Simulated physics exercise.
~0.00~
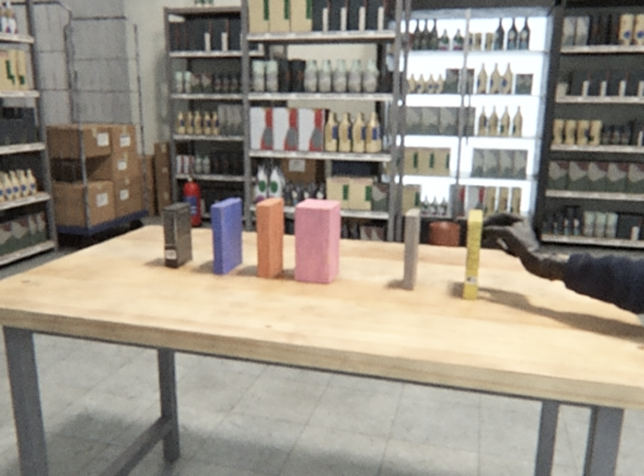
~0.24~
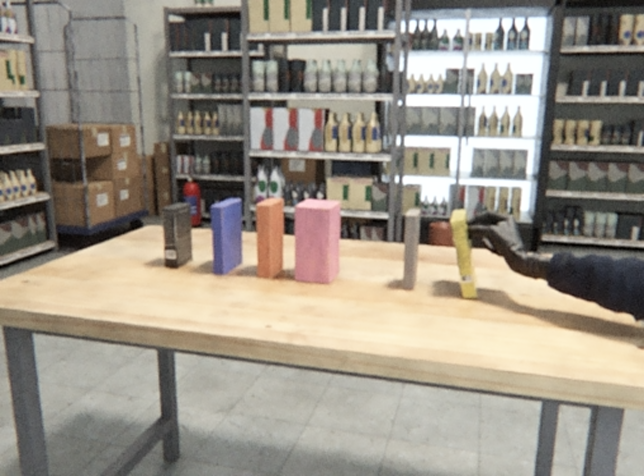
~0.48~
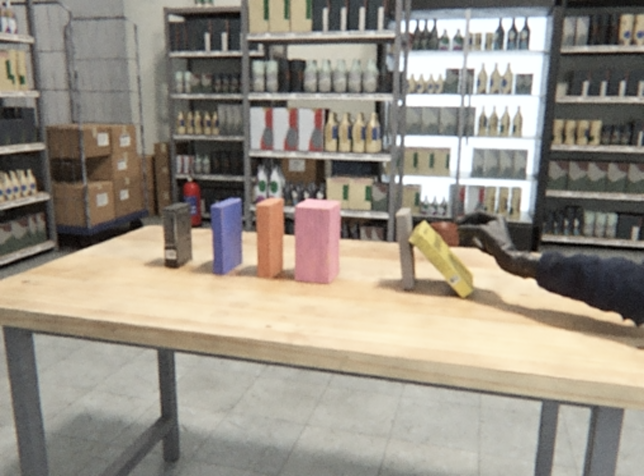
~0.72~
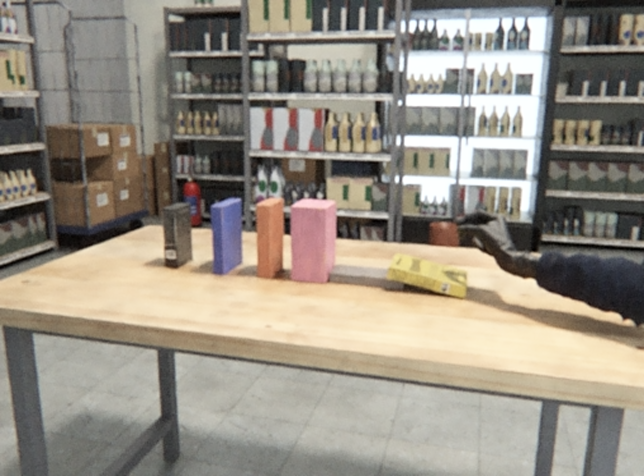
In the video, a dark-gloved hand pushes the top of an upright yellow packet on a wooden table until it tips left into a grey block, toppling it toward a pink block, while the orange, blue and black pieces stay standing.
